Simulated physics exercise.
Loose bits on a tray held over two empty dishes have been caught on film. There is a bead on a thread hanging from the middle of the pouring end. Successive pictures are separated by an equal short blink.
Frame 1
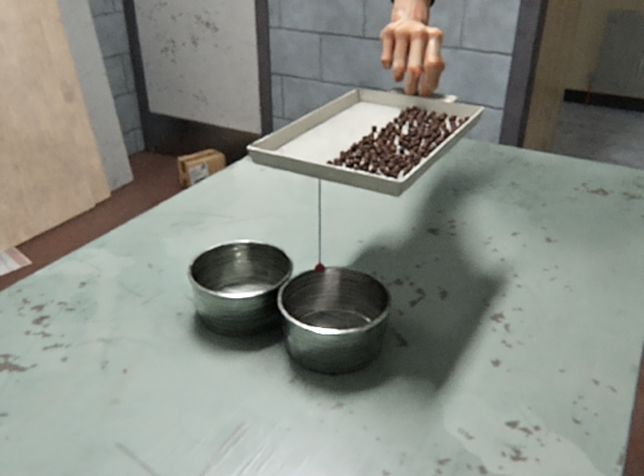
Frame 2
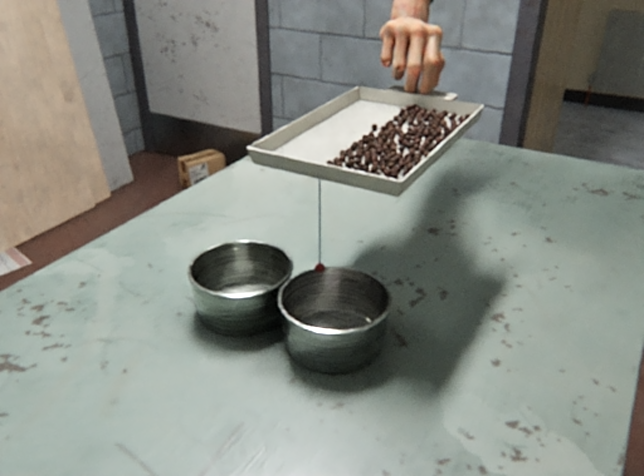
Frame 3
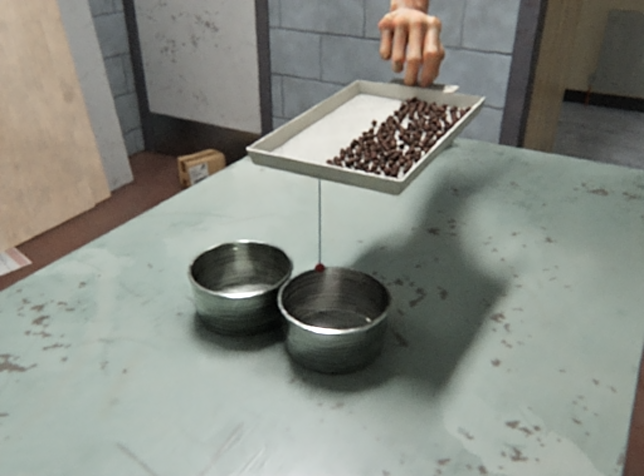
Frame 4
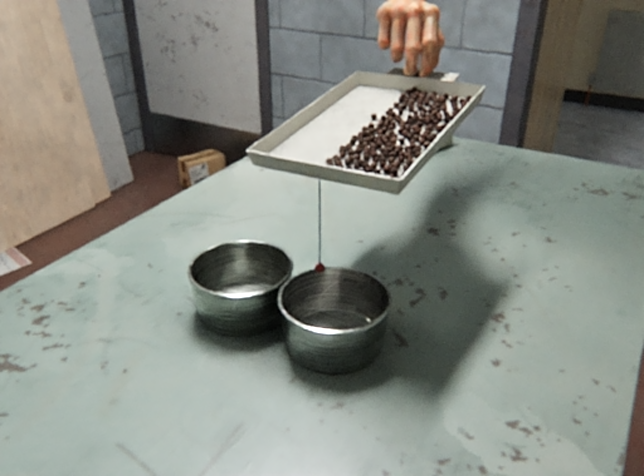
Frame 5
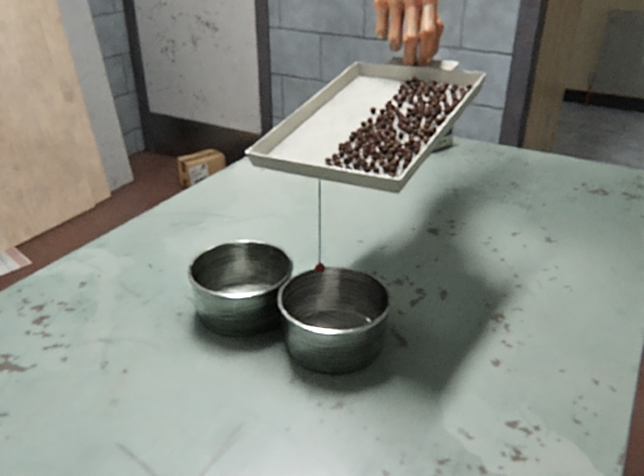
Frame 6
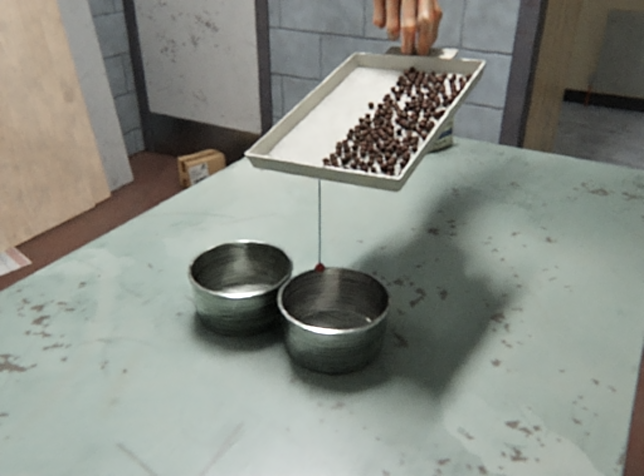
A pale tray of small dark berries, held level by a hand at its far end above two empty metal dishes, stays almost still at first. Then the hand gradually raises the far end, tilting the tray slightly toward its near left corner, while the berries shift only a little and the dishes remain empty.
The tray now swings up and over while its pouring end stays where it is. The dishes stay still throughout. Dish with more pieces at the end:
Winner: Left dish.
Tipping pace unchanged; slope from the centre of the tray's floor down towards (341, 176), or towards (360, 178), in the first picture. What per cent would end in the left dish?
Lab note: Case 1 near 0 %, case 2 near 0 %.
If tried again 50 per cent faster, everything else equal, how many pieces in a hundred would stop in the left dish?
It would come out near 60 per cent.
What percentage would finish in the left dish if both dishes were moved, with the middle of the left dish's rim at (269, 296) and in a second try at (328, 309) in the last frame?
That makes 70 per cent, followed by 20 per cent.
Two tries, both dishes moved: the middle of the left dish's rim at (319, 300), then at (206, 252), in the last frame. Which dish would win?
First try: The leftmost dish; second try: The rightmost dish.
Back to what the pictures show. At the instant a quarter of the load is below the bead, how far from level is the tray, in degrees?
That happens at close to 90 degrees.
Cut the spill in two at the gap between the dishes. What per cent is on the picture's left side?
Estimate: About 80 percent.
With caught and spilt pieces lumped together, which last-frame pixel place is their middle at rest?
Roughly pixel (251, 306).
Soon, tray tipped steeply; nearly all on the tray; a small part in the left dish; a stray few outside both; a stray few in the air.
A while on, tray tipped right over; about a quarter on the tray; a small part in the right dish; about half in the left dish; a small part outside both; about a quarter in the air.
Towards the end, tray tipped past a quarter turn; about a quarter in the right dish; about two thirds in the left dish; a small part outside both.
Finally, tray tipped past a quarter turn; about a quarter in the right dish; about two thirds in the left dish; a small part outside both.
